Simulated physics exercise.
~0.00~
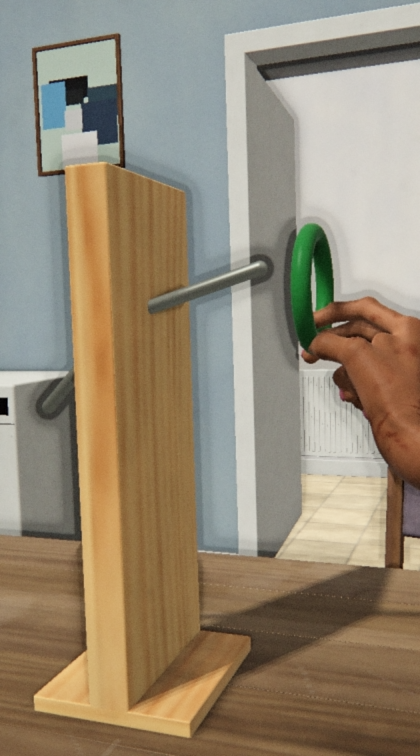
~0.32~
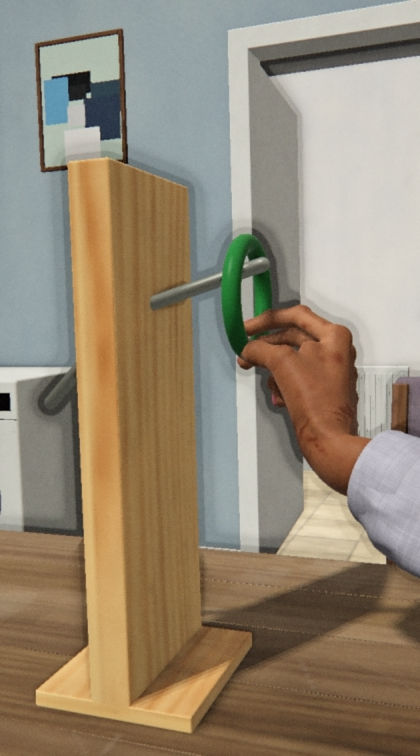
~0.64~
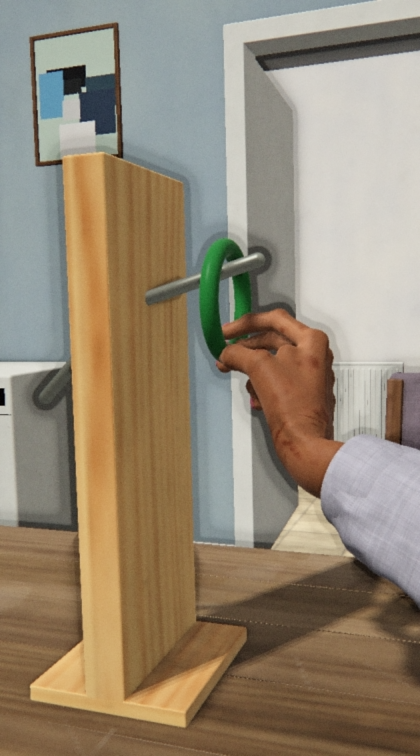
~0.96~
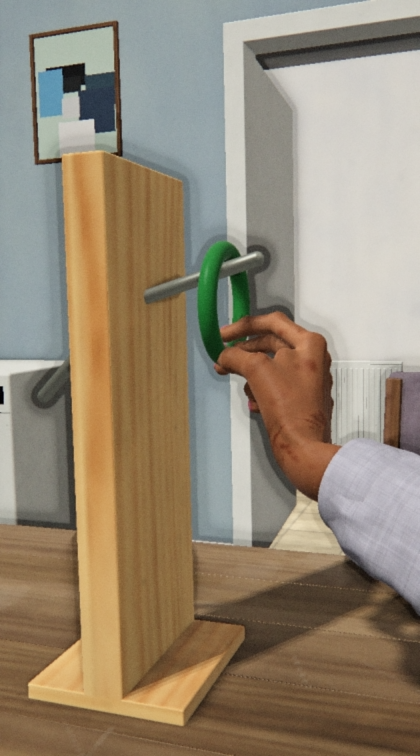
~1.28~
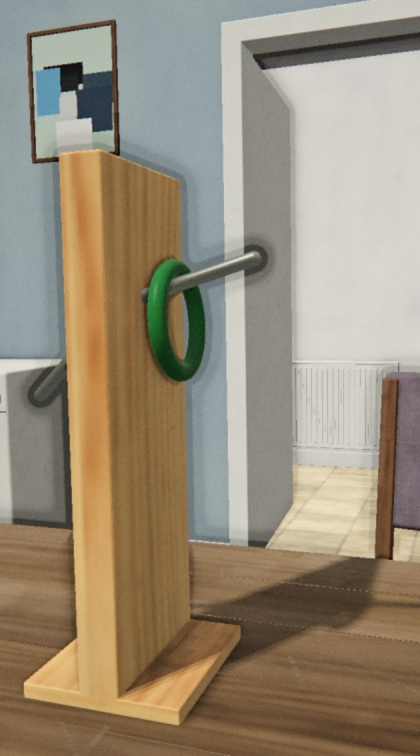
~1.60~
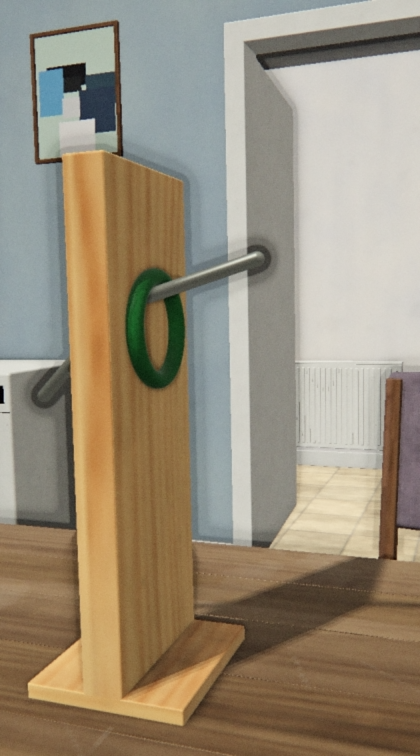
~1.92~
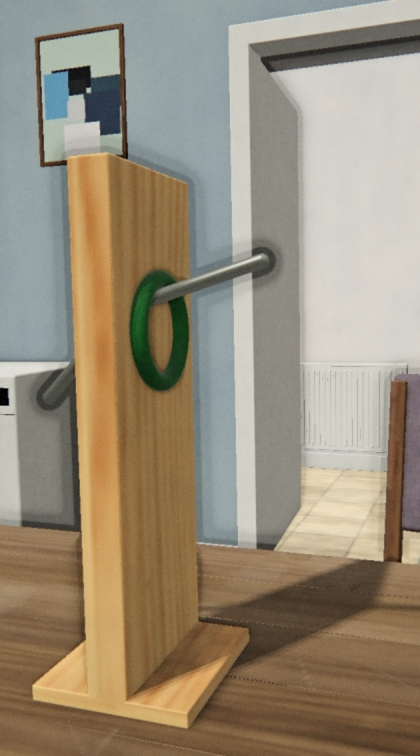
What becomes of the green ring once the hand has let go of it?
It stays on the metal peg, sliding in toward the wooden board and hanging there.
